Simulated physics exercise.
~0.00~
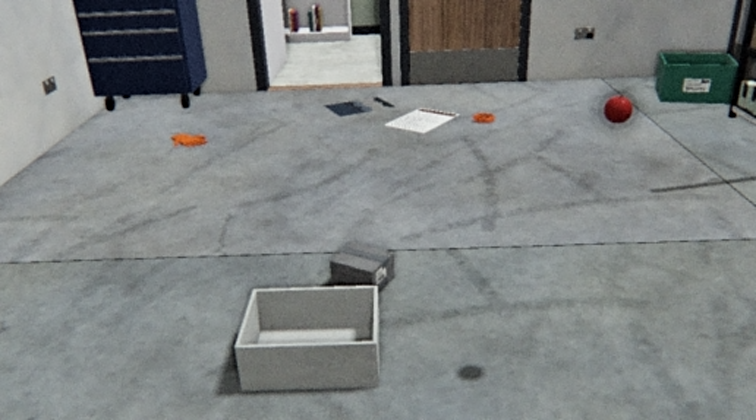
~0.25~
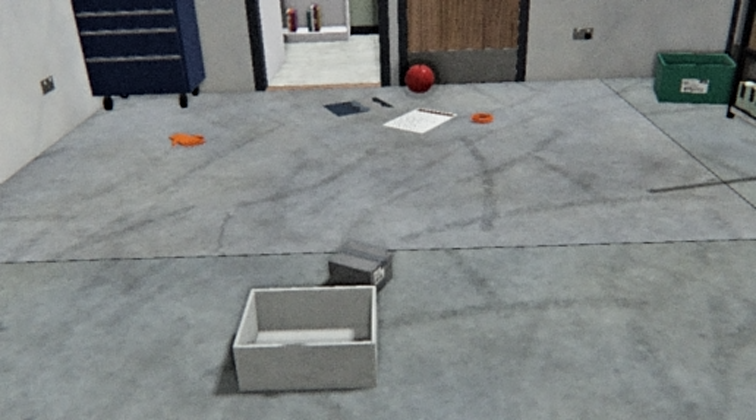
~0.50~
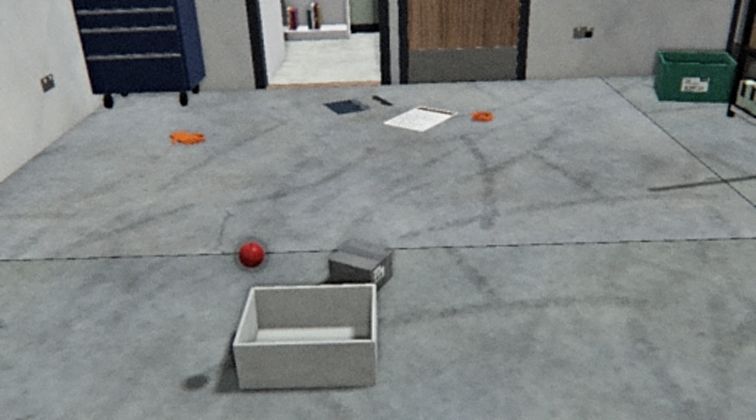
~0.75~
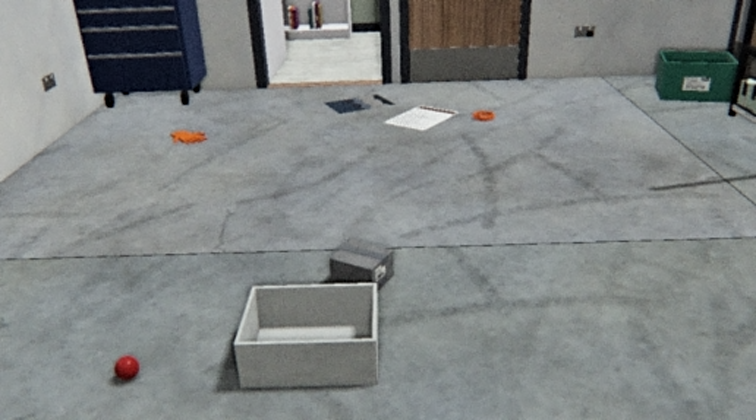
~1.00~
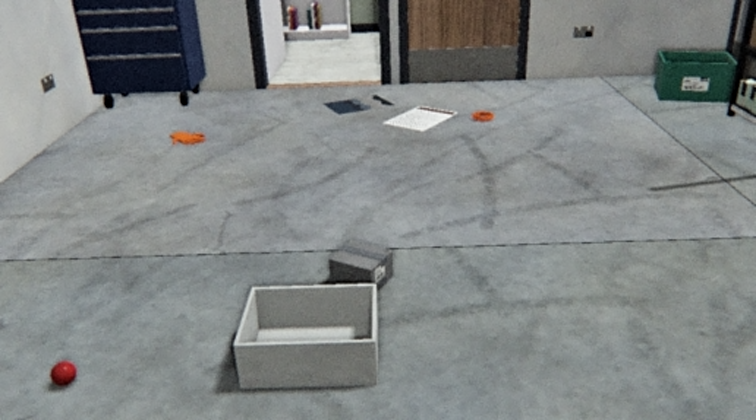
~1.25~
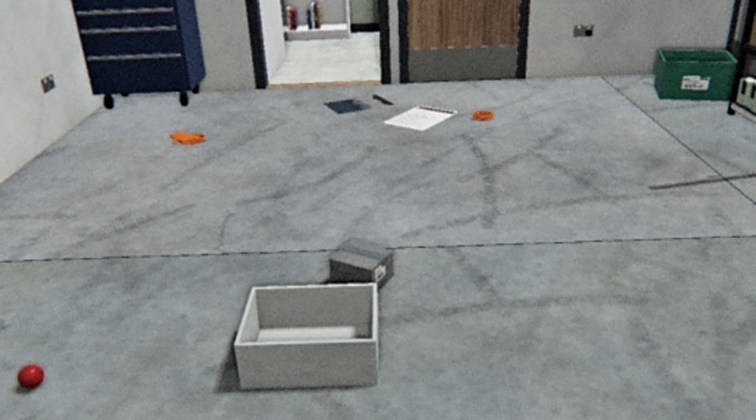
In a garage-like room with a grey concrete floor, a slightly swaying view looks down toward a doorway and a wooden door. An open, empty pale box sits in the foreground with a small grey parcel just behind it, while a blue tool cabinet stands at the back left and a green crate at the back right. A red apple appears in the air at the right and travels left past the wooden door. It drops toward the floor left of the parcel, missing the box. It then moves further left across the floor and ends outside the box, near the left edge, with the parcel still in place.
